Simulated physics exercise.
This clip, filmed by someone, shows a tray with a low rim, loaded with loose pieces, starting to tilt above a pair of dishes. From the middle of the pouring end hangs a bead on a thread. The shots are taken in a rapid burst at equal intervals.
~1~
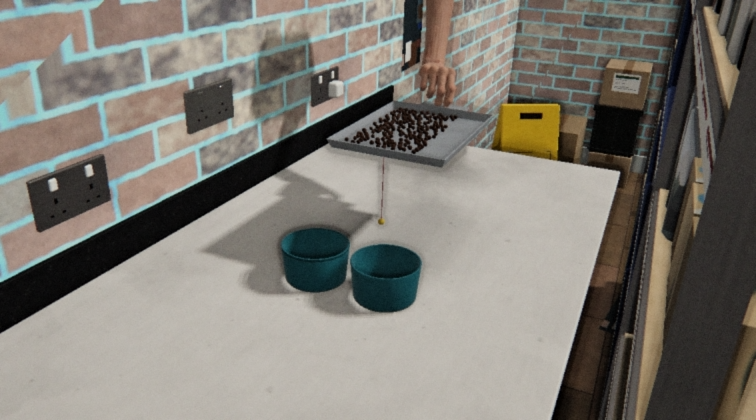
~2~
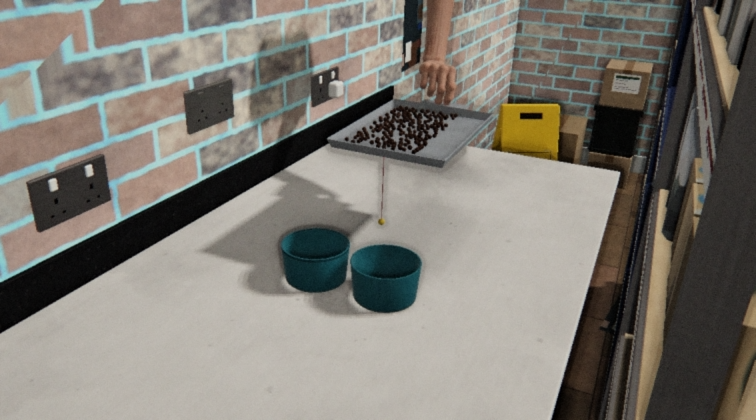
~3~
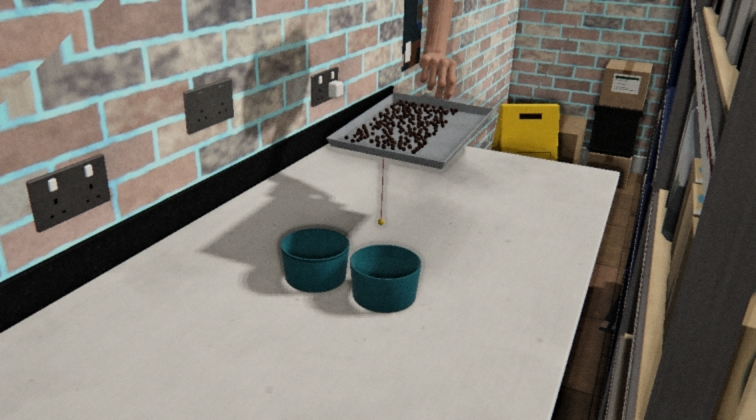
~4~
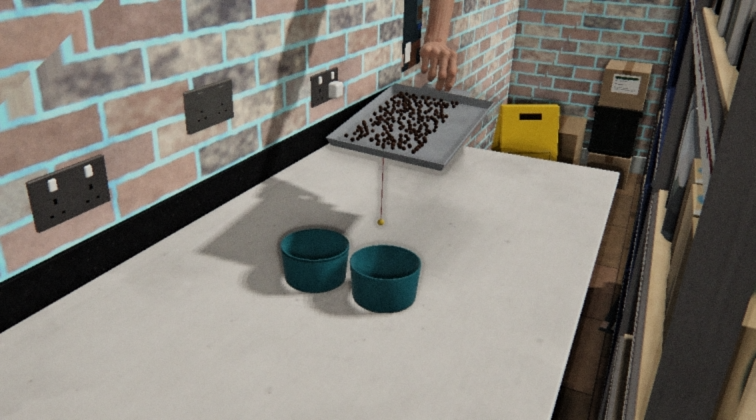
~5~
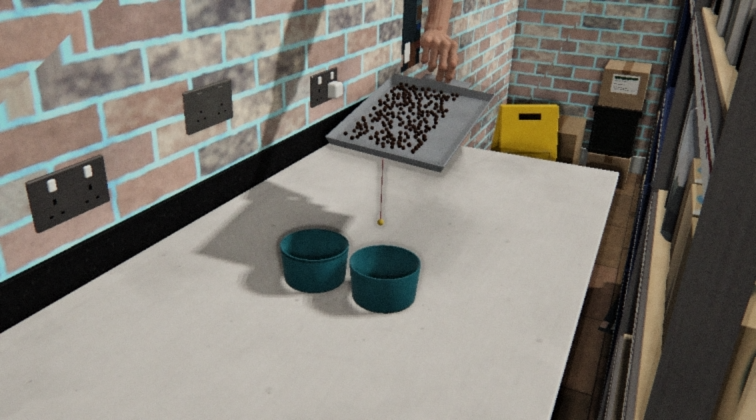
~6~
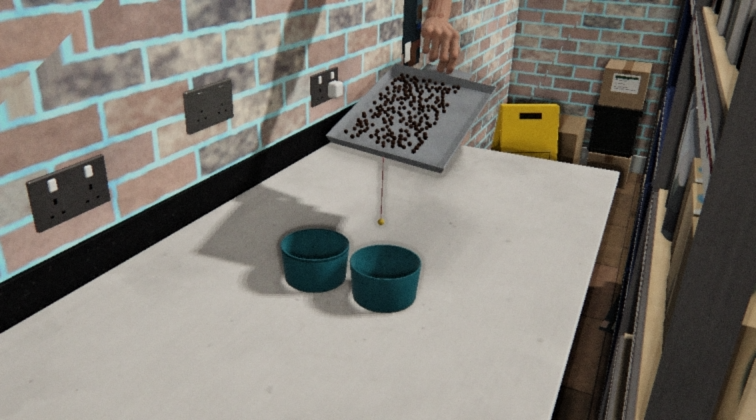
At the start, a hand holds a gray tray of dark berries nearly level above two teal dishes on a white counter, a bead hanging from its front edge on a thread. The hand gradually raises the back of the tray, tilting it toward the viewer, its right front corner lowest.
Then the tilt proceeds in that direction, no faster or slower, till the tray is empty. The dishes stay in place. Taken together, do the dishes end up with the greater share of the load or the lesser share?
The dishes are left with the minor part.
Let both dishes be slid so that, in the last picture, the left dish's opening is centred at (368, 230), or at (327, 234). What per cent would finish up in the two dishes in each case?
Close to 80 in a hundred, then close to 60 in a hundred.
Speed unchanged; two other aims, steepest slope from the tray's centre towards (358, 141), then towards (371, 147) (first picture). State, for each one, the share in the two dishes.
You'd get 0 per cent the first time and 20 per cent the second time.
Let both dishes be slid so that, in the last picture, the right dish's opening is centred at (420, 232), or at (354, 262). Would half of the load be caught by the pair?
So that's a lesser portion the first time round, a lesser portion the second.
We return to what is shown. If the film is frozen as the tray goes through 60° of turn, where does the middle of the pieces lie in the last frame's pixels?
Near the pixel (421, 172).
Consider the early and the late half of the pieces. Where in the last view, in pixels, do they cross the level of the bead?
Roughly (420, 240) first, then roughly (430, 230).
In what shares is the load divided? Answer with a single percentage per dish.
Looks like close to 0 % lands in the left dish and close to 10 % in the right one.
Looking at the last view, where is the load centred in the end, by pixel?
I'd mark it at roughly (428, 284).
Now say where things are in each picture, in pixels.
The first picture shows corners of the pouring end at (332, 138) and (443, 158), level; middle of the load at (404, 127), allspice berries; left dish at (299, 272); right dish at (371, 292); bead on its thread at (381, 222).
The second picture shows corners of the pouring end at (332, 138) and (443, 159), level; middle of the load at (404, 126).
The third picture shows corners of the pouring end at (331, 137) and (442, 160), tipped barely, lowest at the right corner; middle of the load at (404, 123).
The fourth picture shows corners of the pouring end at (331, 137) and (442, 162), tipped a little, lowest at the right corner; middle of the load at (404, 118).
The fifth picture shows corners of the pouring end at (330, 136) and (441, 164), tipped a little, lowest at the right corner; middle of the load at (404, 113).
The sixth picture shows corners of the pouring end at (331, 134) and (442, 165), tipped clearly, lowest at the right corner; middle of the load at (404, 108); left dish at (298, 273); right dish at (370, 292).
Soon after the last picture, tray tipped steeply; about two thirds on the tray; a small part in the right dish; a stray few in the left dish; a small part outside both; a small part in the air.
A little later, tray tipped right over; a stray few on the tray; a small part in the right dish; a stray few in the left dish; most outside both; a small part in the air.
Later still, tray tipped past a quarter turn; a small part in the right dish; a stray few in the left dish; most outside both.
At rest, tray tipped past a quarter turn; a small part in the right dish; a stray few in the left dish; most outside both.
